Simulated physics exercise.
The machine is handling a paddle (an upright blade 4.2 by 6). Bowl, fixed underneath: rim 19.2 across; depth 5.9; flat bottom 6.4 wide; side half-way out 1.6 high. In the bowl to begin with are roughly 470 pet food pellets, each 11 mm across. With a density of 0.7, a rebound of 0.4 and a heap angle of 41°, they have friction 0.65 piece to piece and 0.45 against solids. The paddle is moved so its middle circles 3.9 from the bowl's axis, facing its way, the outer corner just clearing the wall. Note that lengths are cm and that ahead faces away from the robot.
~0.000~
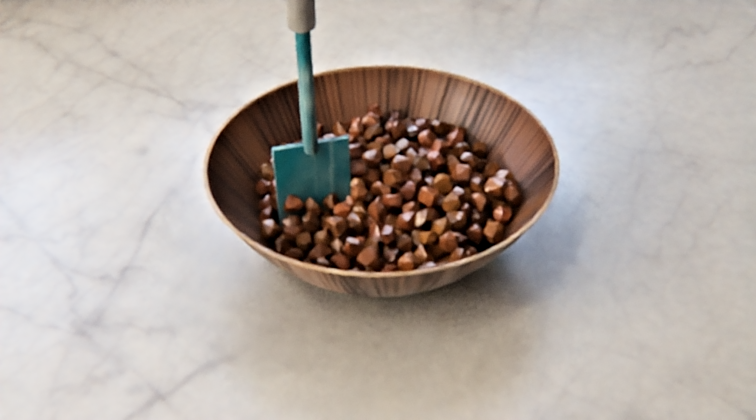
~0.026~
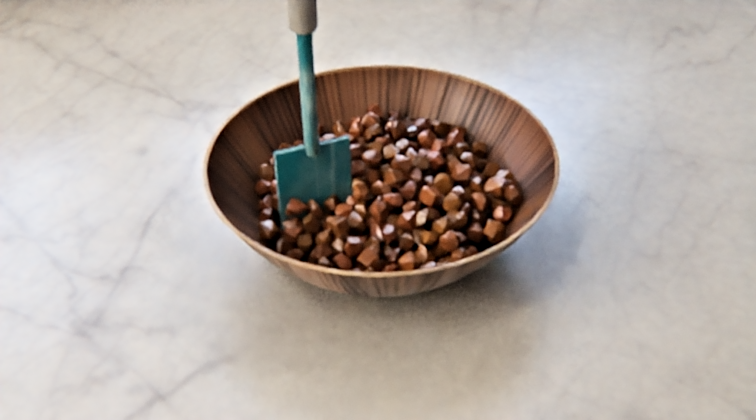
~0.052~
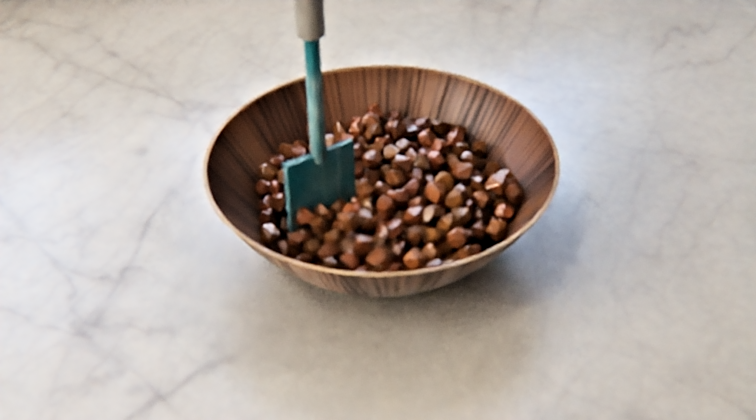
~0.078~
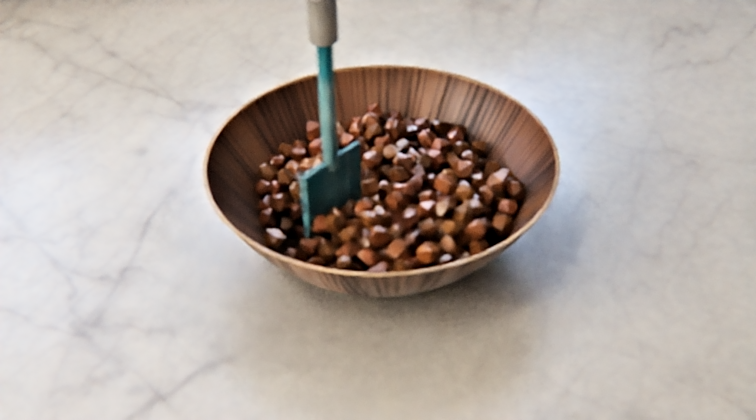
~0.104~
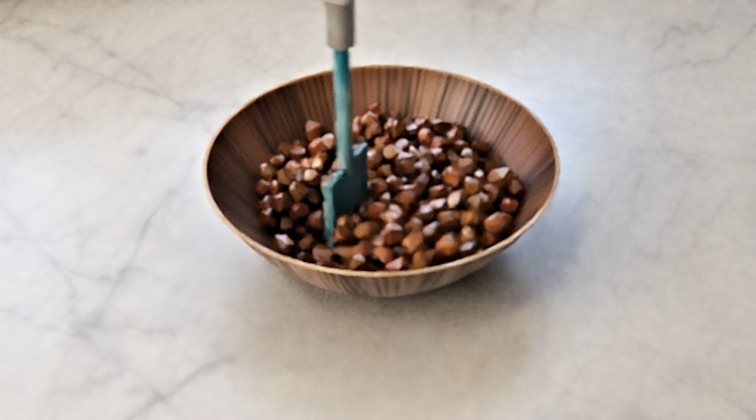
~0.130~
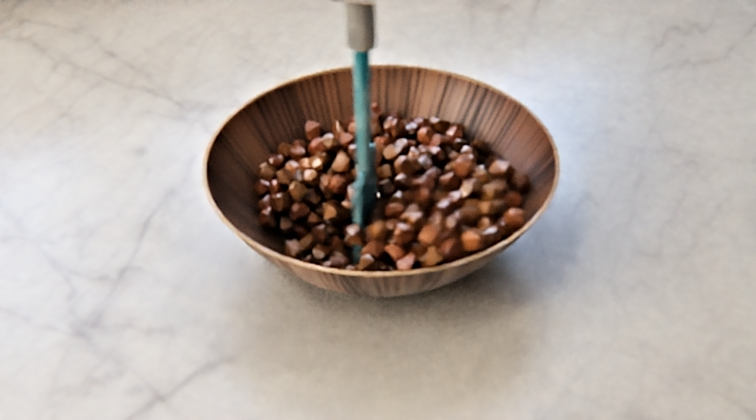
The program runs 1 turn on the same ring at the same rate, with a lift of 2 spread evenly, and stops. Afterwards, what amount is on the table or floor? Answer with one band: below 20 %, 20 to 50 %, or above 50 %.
Below 20 %.
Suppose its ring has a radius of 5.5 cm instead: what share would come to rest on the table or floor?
It would be near 10 per cent.
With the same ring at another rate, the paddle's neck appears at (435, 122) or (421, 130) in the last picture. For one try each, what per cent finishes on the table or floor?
Around 35 and 30 percent, in that order.
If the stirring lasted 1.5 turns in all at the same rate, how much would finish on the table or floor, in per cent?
It would be around 20 per cent.
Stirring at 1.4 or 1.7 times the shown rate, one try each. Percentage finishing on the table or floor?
I'd expect near 25 per cent, then near 35 per cent.
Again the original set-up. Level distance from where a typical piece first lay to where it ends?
5 cm.
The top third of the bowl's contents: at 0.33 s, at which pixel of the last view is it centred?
(472, 126), roughly.
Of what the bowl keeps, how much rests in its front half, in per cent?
I'd say around 50 per cent.
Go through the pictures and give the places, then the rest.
The first frame shows paddle neck at (309, 119), 0° round; upper third of the load around (392, 180), from x 265 to 515, top at y 110; 466 in the bowl.
The second frame shows paddle neck at (310, 121), 5° round; upper third of the load around (392, 180), from x 265 to 515, top at y 110.
The third frame shows paddle neck at (317, 128), 18° round; upper third of the load around (392, 185), from x 265 to 515, top at y 110.
The fourth frame shows paddle neck at (329, 135), 33° round; upper third of the load around (397, 190), from x 265 to 515, top at y 110.
The fifth frame shows paddle neck at (345, 140), 48° round; upper third of the load around (409, 197), from x 265 to 515, top at y 110.
The sixth frame shows paddle neck at (364, 142), 63° round; upper third of the load around (424, 196), from x 265 to 520, top at y 110; 466 in the bowl.
By 0.33 s, 177° round, highest piece 9 above the table; 437 in the bowl, 12 on the table or floor, 17 in flight or on the tool.
By 0.53 s, 291° round, highest piece 8 above the table; 410 in the bowl, 51 on the table or floor, 5 in flight or on the tool.
By 0.82 s, 0° round, highest piece 6 above the table; 401 in the bowl, 65 on the table or floor.
By 1.52 s, 0° round, highest piece 6 above the table; 401 in the bowl, 65 on the table or floor.
Final count, 401 in the bowl, 65 on the table or floor. That is 14 % on the table or floor.
